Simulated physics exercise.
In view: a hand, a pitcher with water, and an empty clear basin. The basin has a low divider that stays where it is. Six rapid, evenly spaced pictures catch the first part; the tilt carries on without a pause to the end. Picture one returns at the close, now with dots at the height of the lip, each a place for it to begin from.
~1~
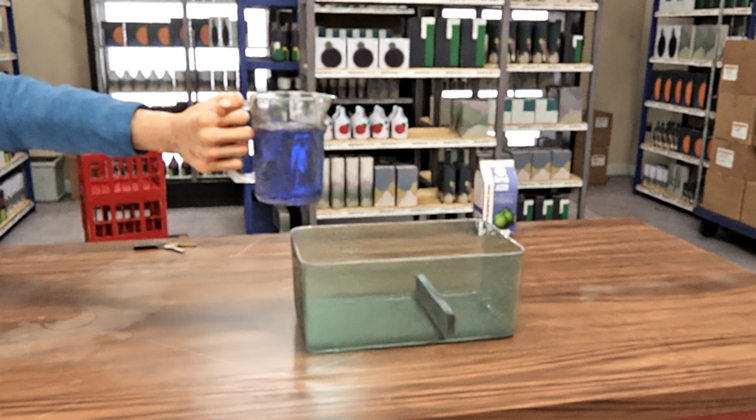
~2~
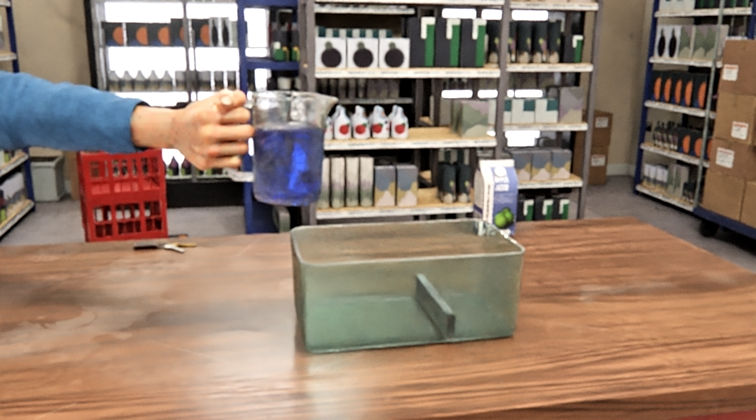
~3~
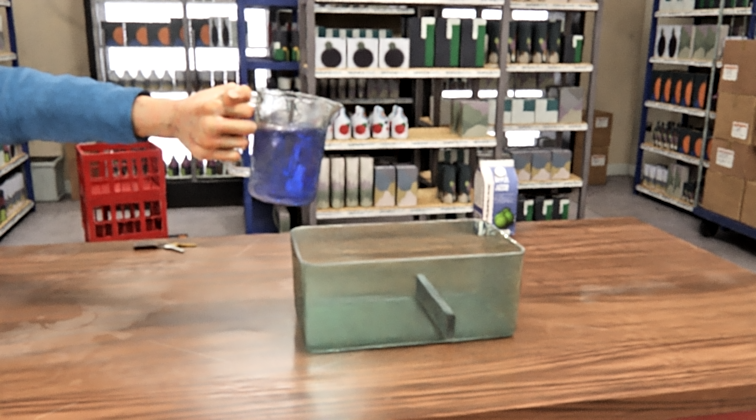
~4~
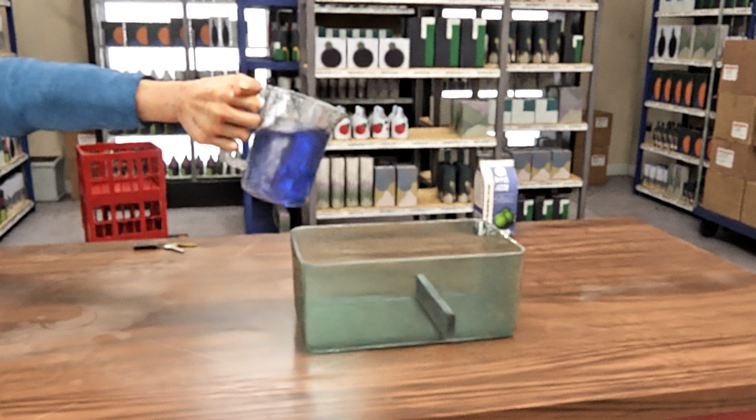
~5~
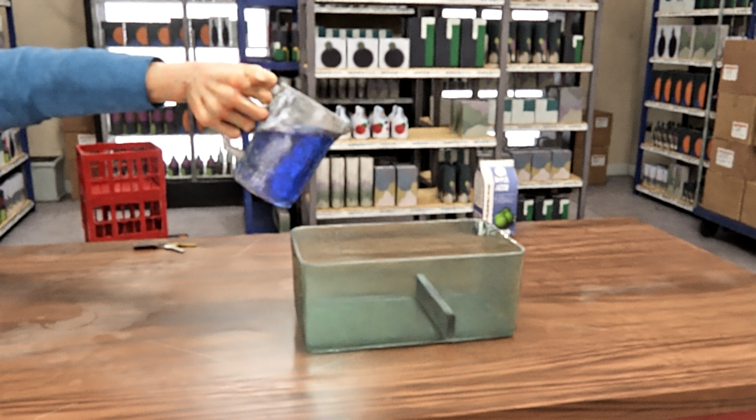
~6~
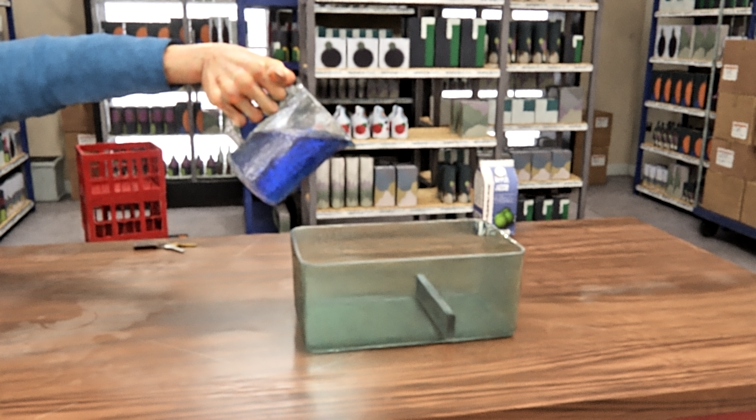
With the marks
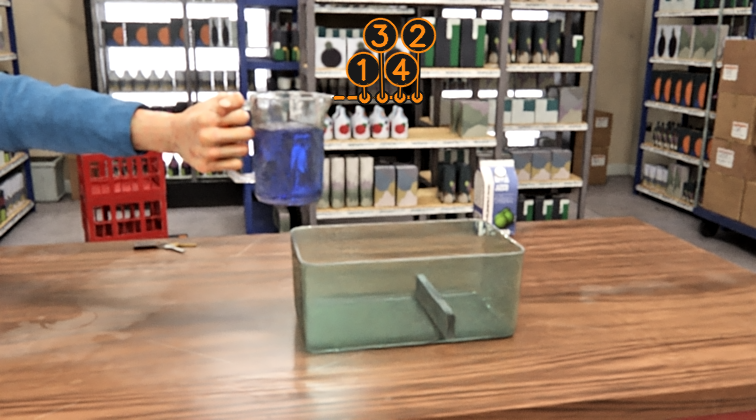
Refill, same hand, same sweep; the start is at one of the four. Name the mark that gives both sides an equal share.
Go for 3.
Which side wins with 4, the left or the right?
The right one.
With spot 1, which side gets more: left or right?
The left one.
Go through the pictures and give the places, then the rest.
Upright, lip at (335, 97); basin from (303, 350) to (515, 333); top of the wall at (434, 293); nothing has left yet.
Tipped about 2°, lip at (336, 99); nothing has left yet.
Tipped about 9°, lip at (341, 105); nothing has left yet.
Tipped about 19°, lip at (348, 115); nothing has left yet.
Tipped about 32°, lip at (353, 129); nothing has left yet.
Tipped about 47°, lip at (355, 146); nothing has left yet.
On the marked copy, 1 at (364, 97); 2 at (417, 97); 3 at (382, 97); 4 at (399, 97).
With 1, about 92 % ends left of the wall and 5 % right of it; 3 % is lost outside.
With 2, about 26 % ends left of the wall and 70 % right of it; 4 % is lost outside.
With 3, about 50 % ends left of the wall and 49 % right of it.
With 4, about 15 % ends left of the wall and 84 % right of it.
